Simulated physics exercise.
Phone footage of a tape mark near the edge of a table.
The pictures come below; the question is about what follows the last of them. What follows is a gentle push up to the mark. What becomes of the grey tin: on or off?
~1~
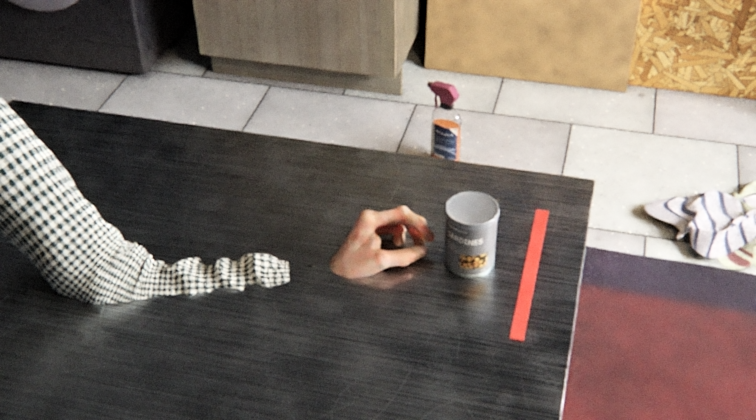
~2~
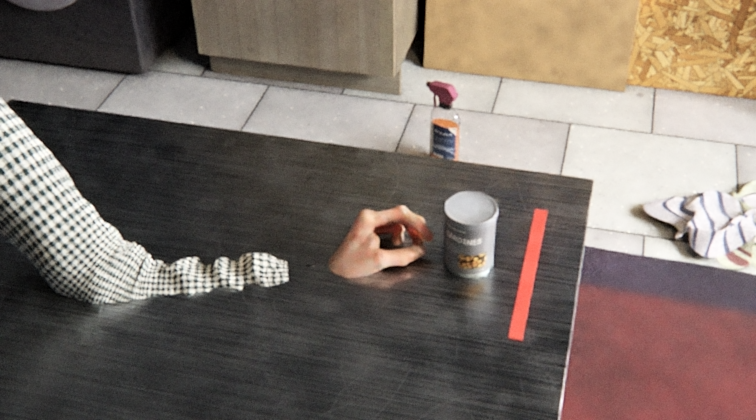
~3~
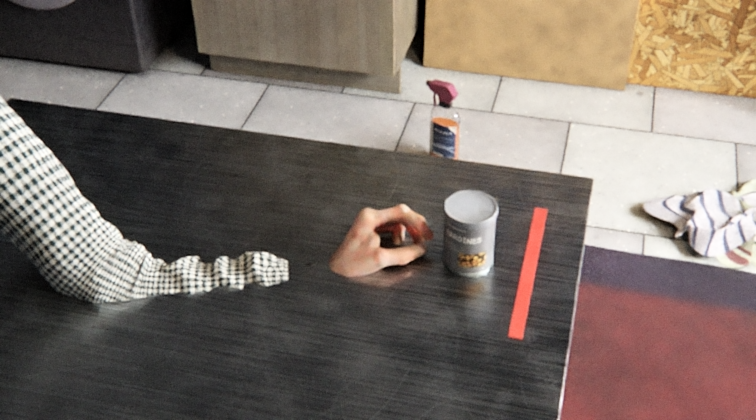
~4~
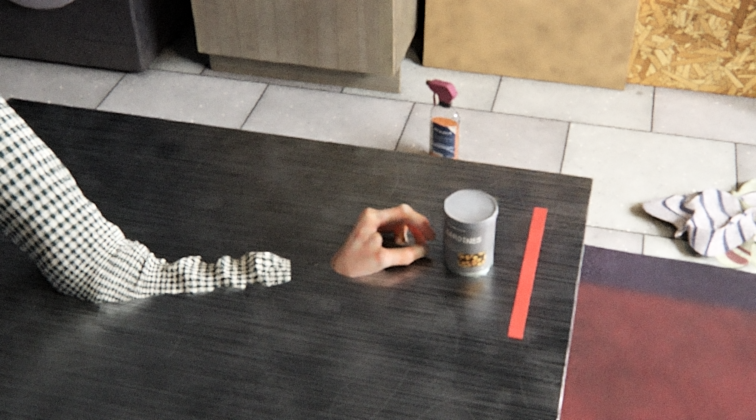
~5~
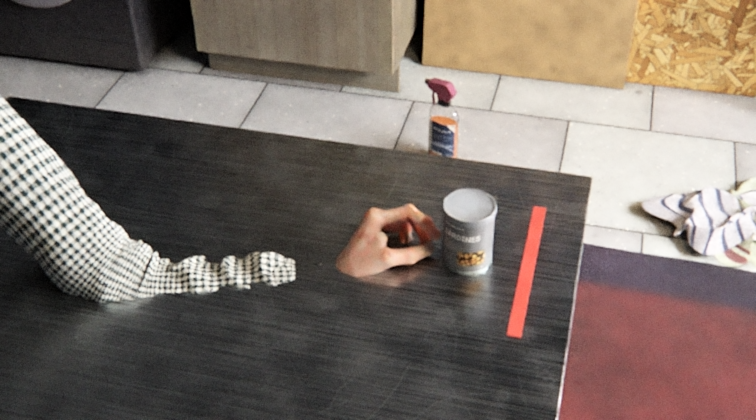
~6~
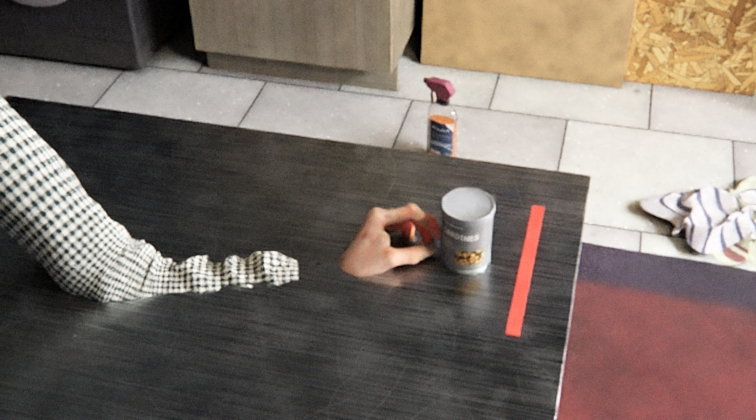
As it turns out, the grey tin is still on the table.
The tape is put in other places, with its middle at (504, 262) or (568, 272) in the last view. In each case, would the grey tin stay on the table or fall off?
Try one: It never leaves the tabletop; try two: It is lost over the side.
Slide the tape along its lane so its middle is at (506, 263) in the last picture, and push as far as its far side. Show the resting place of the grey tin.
I'd expect it to stop somewhere around (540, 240).
Then, 0.38 s later than the last frame, grey tin shifted a little near (491, 235).
Then, 0.78 s later than the last frame, grey tin shifted about its own width near (523, 240).
Then, 1.12 s later than the last frame, grey tin shifted about its own width near (549, 243).
When it is over, the grey tin stays on the table, near (564, 246).
